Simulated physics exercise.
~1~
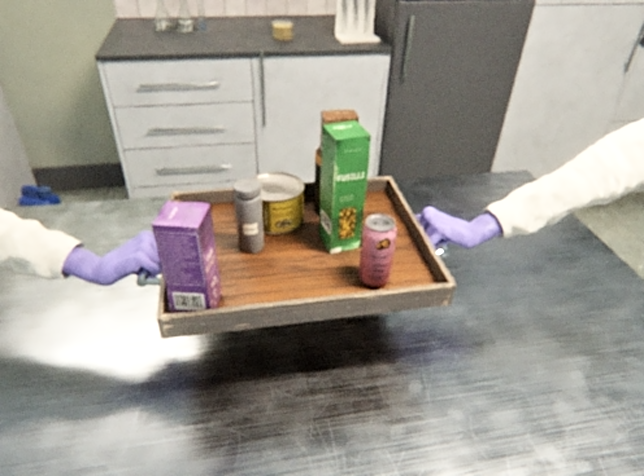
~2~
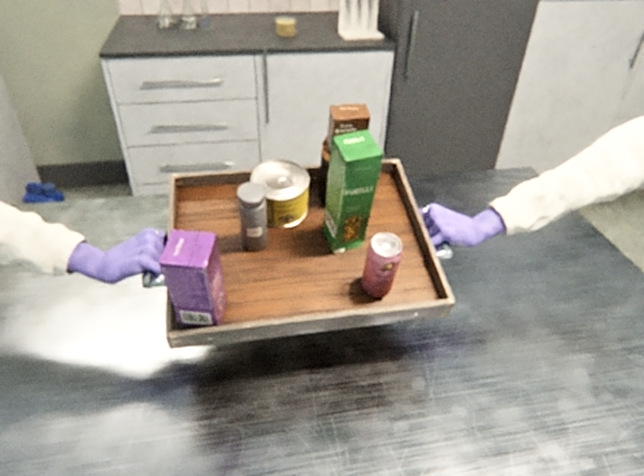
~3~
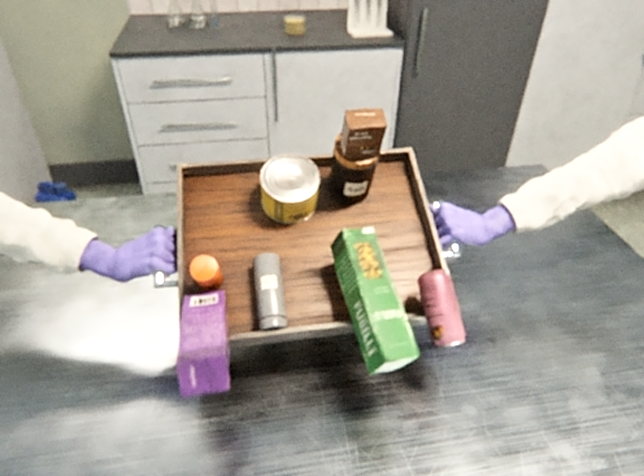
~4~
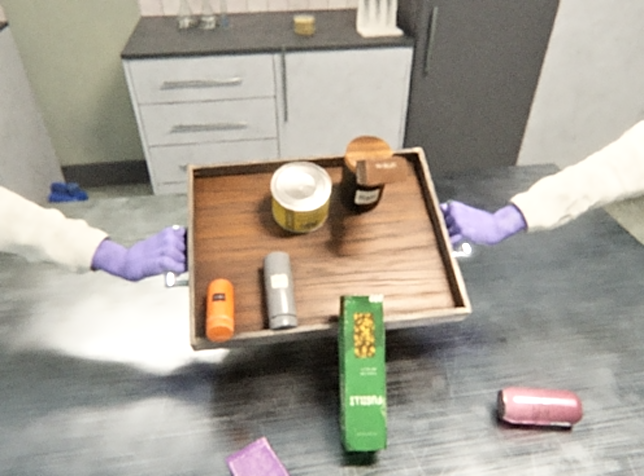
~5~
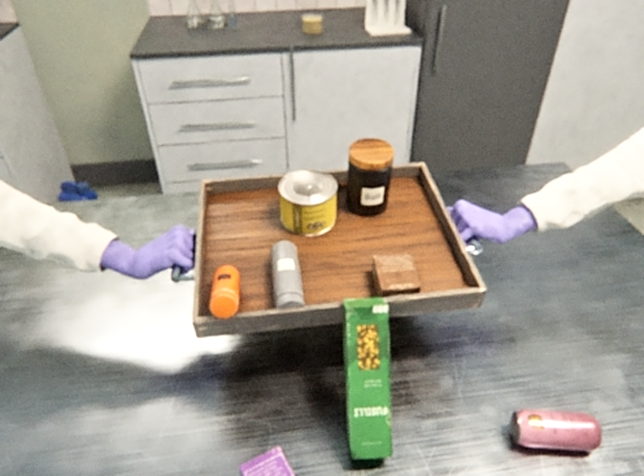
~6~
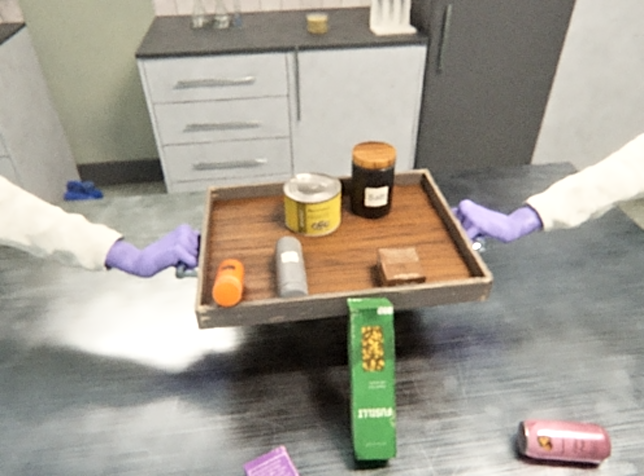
Tray held by gloved hands tipping toward the viewer, spilling purple carton, green carton and pink can, then levelling with others toppled.
